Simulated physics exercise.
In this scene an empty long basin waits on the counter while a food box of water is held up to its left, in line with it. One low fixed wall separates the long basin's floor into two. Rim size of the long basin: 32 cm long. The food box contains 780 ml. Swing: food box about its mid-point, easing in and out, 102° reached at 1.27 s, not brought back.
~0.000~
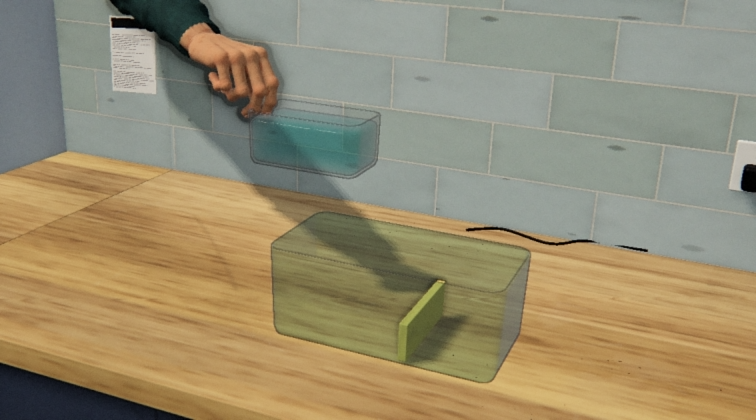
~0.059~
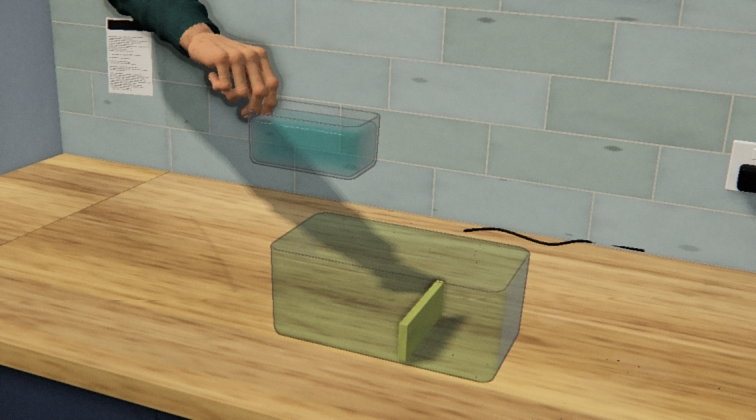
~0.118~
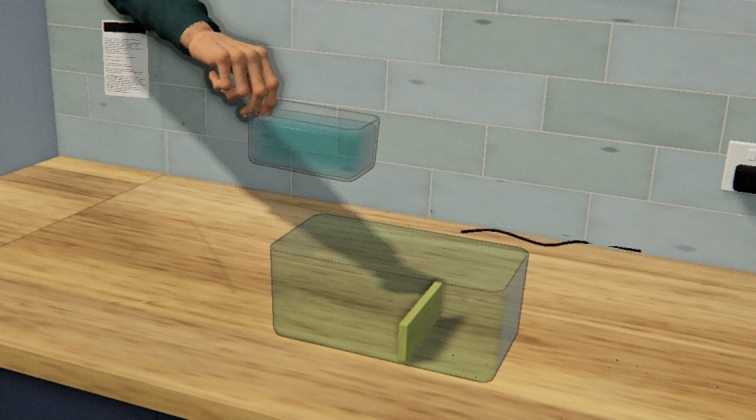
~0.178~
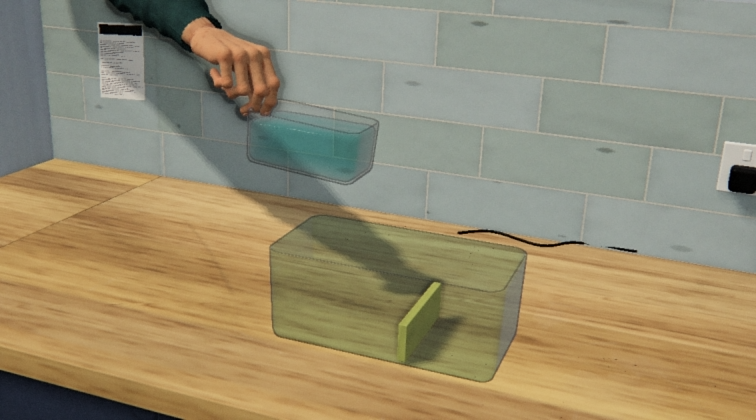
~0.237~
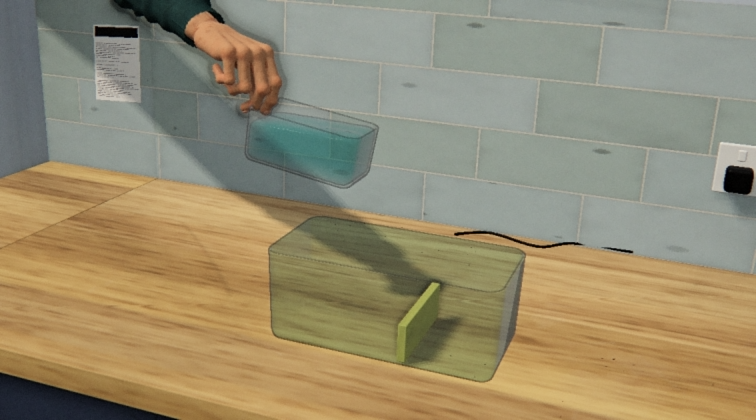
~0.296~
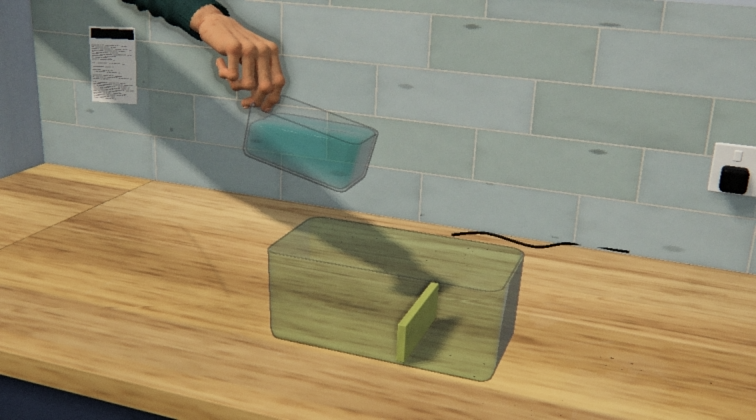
A hand in a dark green sleeve gradually tilts a clear food box of blue-green water, lowering its right end, while the water shifts in the box and the view drifts slightly. Below it, on a wooden counter seen from slightly above, sits an empty, see-through yellowish-green basin with a small upright green wall inside. Behind are pale blue-grey tiles, a posted notice, a black cord and a socket.
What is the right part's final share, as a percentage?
About 42 per cent.
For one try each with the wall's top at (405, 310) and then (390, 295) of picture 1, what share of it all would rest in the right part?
The first try gives 65 percent and the second 75 percent.
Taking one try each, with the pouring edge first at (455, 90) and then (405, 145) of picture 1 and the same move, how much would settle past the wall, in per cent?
70 per cent first, 75 per cent second.
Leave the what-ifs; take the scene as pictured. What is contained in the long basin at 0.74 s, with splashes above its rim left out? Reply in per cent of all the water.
Roughly 26 percent.
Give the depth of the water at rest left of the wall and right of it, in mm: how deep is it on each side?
Left part: About 16 mm; right part: About 18 mm.
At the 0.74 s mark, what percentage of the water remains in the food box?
About 40 percent.
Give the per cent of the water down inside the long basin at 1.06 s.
I'd put it at roughly 86 per cent.
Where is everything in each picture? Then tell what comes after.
In the first frame, it leans 0°; its right rim is at (370, 121); the water meets the walls at (266, 113) and (370, 127); the long basin's rim runs from (295, 229) to (519, 272); the wall's top is at (423, 303).
In the second frame, it leans 1°; its right rim is at (370, 122); the water meets the walls at (265, 113) and (370, 128).
In the third frame, it leans 2°; its right rim is at (370, 125); the water meets the walls at (264, 114) and (370, 130).
In the fourth frame, it leans 5°; its right rim is at (369, 129); the water meets the walls at (264, 115) and (369, 131).
In the fifth frame, it leans 9°; its right rim is at (369, 134); the water meets the walls at (263, 116) and (369, 133).
In the sixth frame, it leans 13°; its right rim is at (369, 140); the water meets the walls at (262, 117) and (370, 135).
By 0.74 s the tilt is 64° and 40 per cent is still to pour, 13 is left of the wall and 14 right of it.
By 1.06 s the tilt is 95° and 9 per cent is still to pour, 45 is left of the wall and 42 right of it.
By 1.40 s the tilt is 102° and 1 per cent is still to pour, 55 is left of the wall and 42 right of it.
By 1.77 s the tilt is 102° and 0 per cent is still to pour, 57 is left of the wall and 42 right of it.
At rest 57 per cent lies left of the wall, 42 right of it and 1 outside.
